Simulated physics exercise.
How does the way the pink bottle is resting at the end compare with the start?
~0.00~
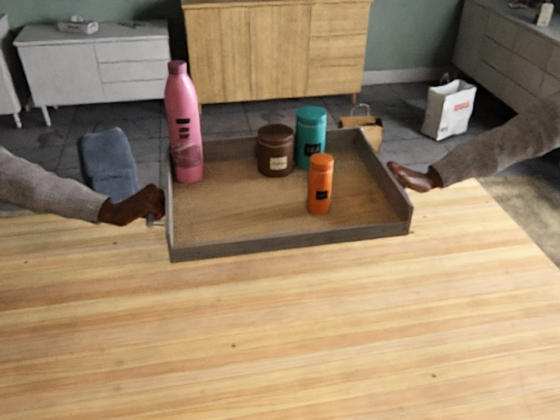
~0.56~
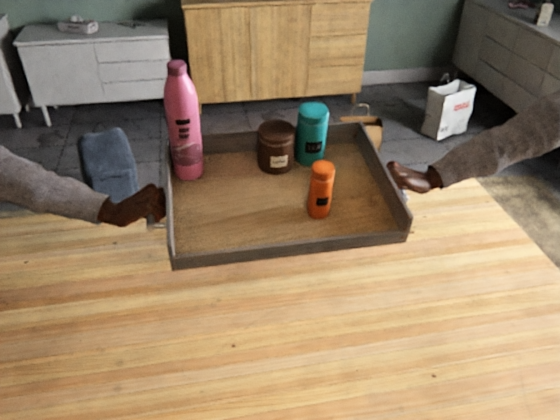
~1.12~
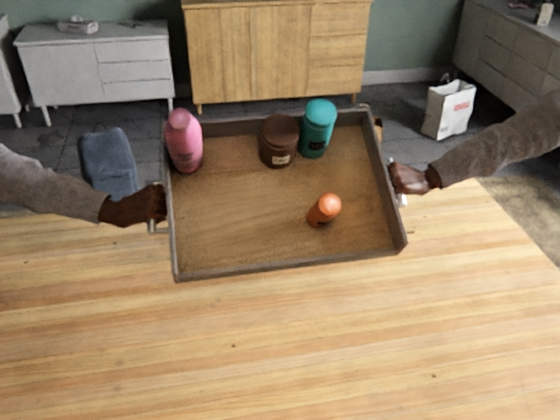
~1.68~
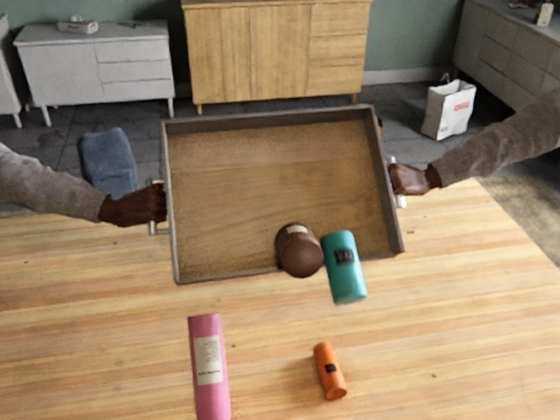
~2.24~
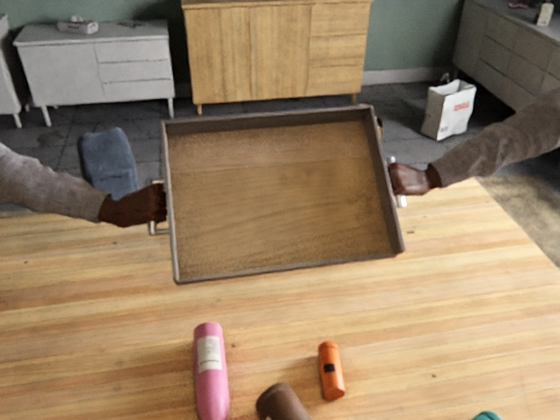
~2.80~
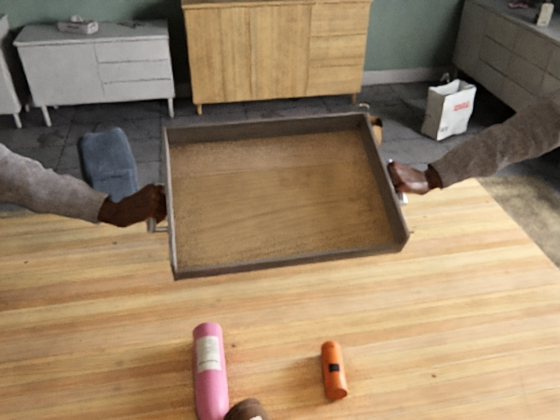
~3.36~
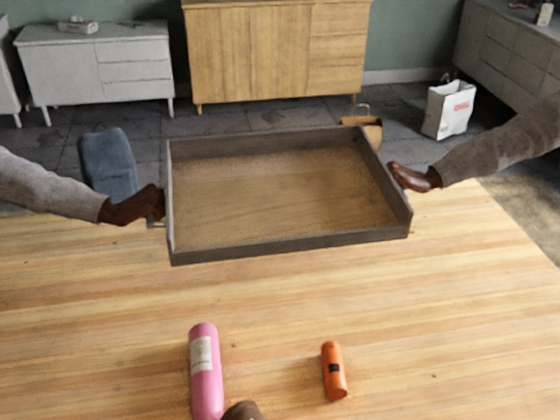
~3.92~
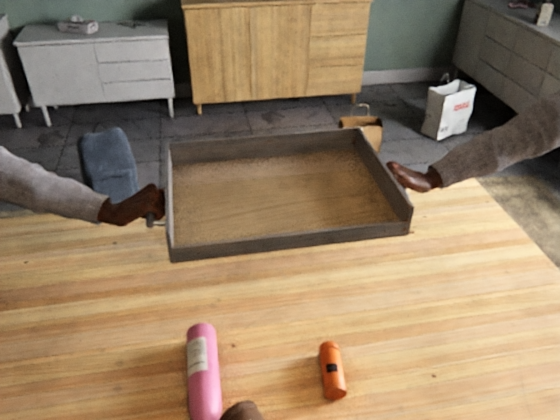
At the start the pink bottle stands upright in the tray, and by the end it lies on its side on the wooden surface below.
